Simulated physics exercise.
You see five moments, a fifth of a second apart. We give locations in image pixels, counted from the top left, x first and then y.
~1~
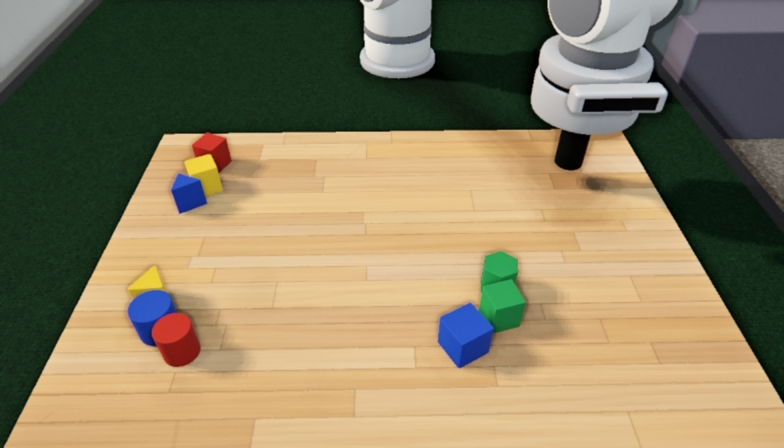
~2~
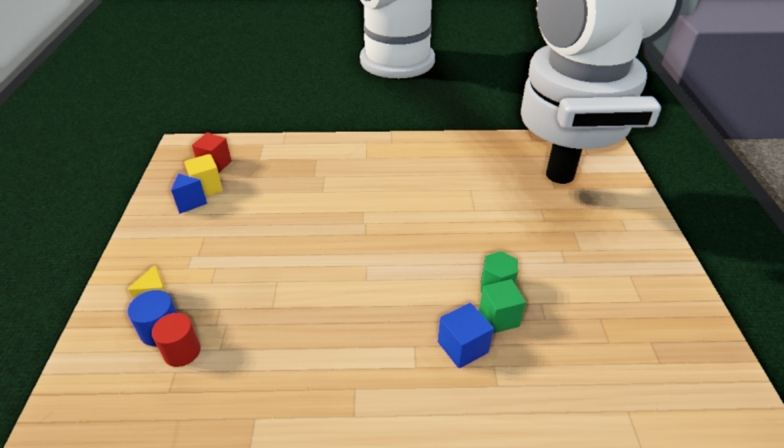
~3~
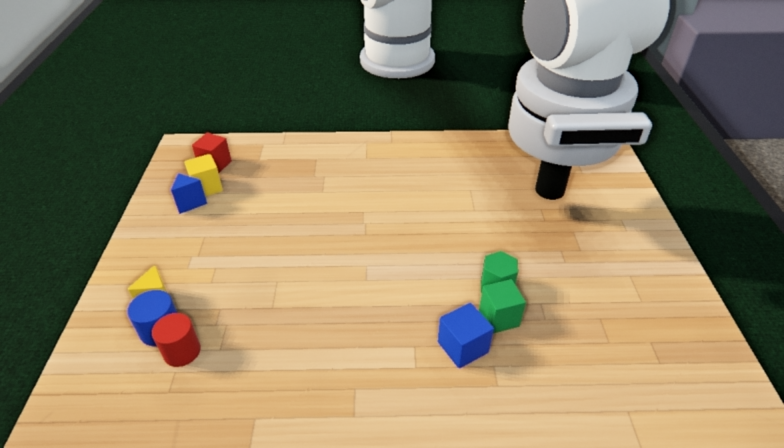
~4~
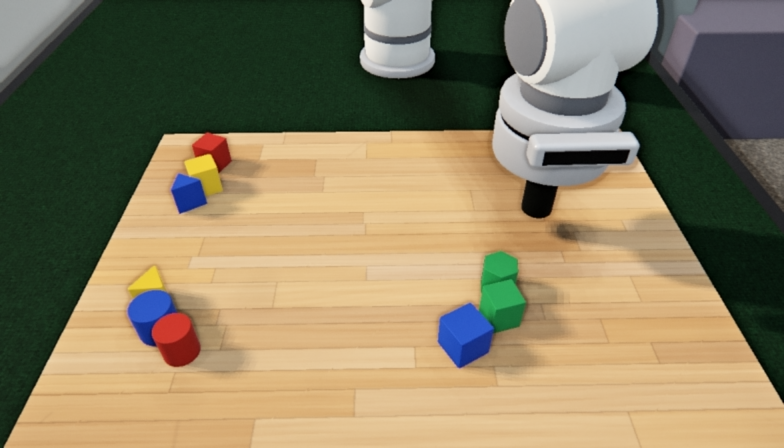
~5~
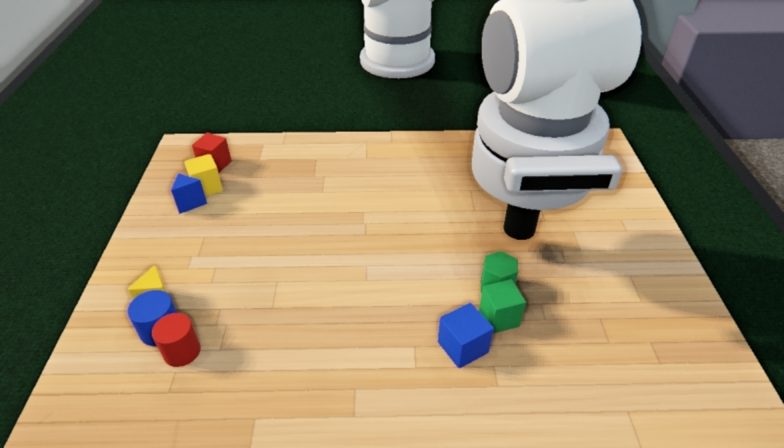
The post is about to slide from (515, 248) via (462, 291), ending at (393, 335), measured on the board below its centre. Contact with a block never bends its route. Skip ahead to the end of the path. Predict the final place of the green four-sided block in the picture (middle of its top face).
Its top centre lands on (511, 311).
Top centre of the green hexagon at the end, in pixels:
I'd say the green hexagon ends with its top centre at (484, 291).
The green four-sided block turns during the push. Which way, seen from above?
From the top, the block rotates counterclockwise.
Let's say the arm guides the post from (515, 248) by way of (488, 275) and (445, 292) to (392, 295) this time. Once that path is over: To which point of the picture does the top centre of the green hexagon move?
That would be at about pixel (487, 286).
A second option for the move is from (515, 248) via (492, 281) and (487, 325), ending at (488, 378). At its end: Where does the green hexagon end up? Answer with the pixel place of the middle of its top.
It should be at (521, 387) by then.
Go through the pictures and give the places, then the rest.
Post's lower end (568, 163); blue four-sided block (467, 323); green hexagon (502, 264); green four-sided block (504, 294), in the first picture.
Post (560, 176); blocks still, in the second picture.
Post (550, 191); blocks still, in the third picture.
Post (536, 209); blocks still, in the fourth picture.
Post (519, 230); blue four-sided block (467, 323); green hexagon (502, 264); green four-sided block (504, 294), in the fifth picture.
The first path, step by step. One third of the way, post (484, 258); green hexagon (497, 277), turned 45° anticlockwise; green four-sided block (508, 302).
Two thirds of the way, post (442, 287); green hexagon (484, 291), turned 80° anticlockwise; green four-sided block (511, 311), turned 20° anticlockwise.
At the end, post (393, 317); blue four-sided block still; green hexagon (484, 291), turned 80° anticlockwise; green four-sided block (511, 311), turned 20° anticlockwise.
